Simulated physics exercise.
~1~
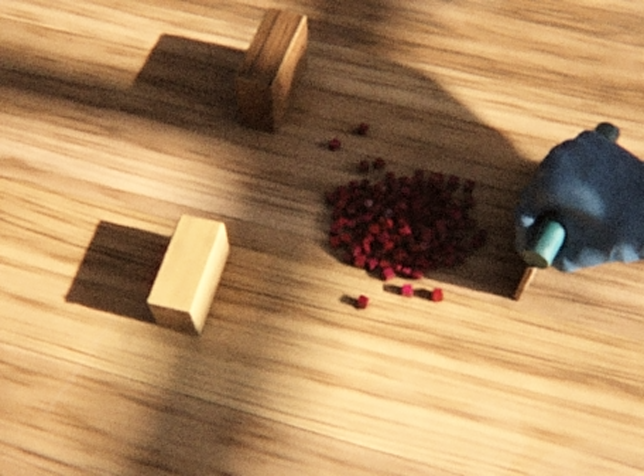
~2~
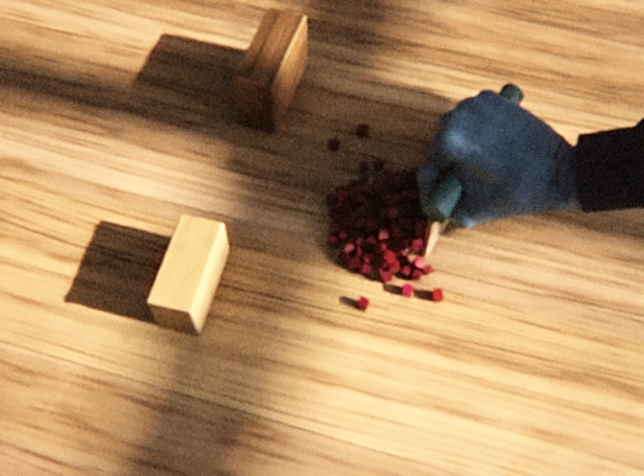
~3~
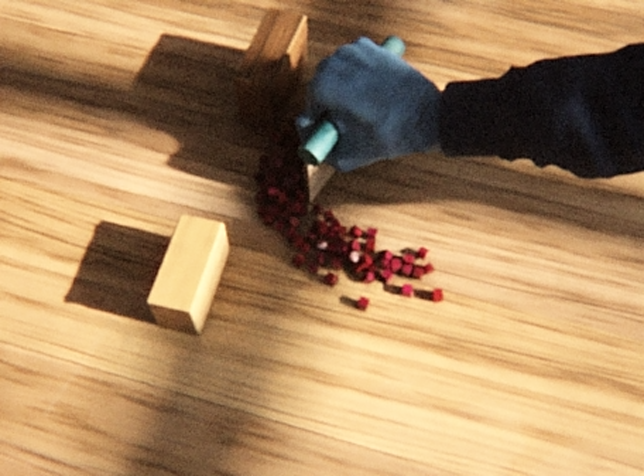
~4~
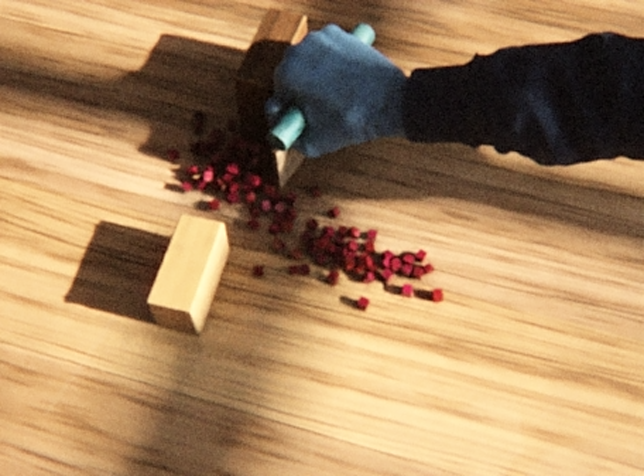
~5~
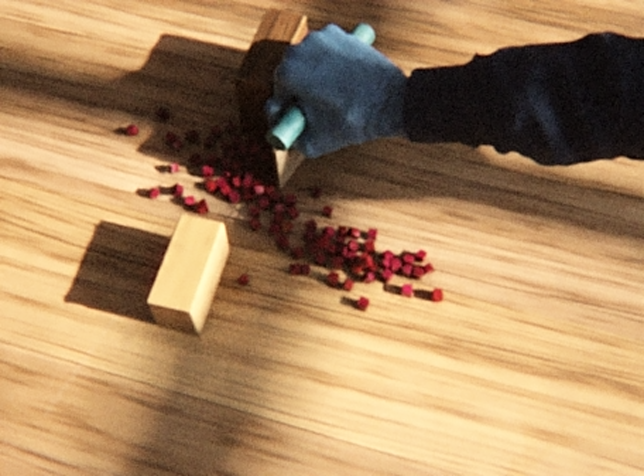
A gloved hand sweeps dark red cubes left with a scraper, leaving them scattered around the blocks.
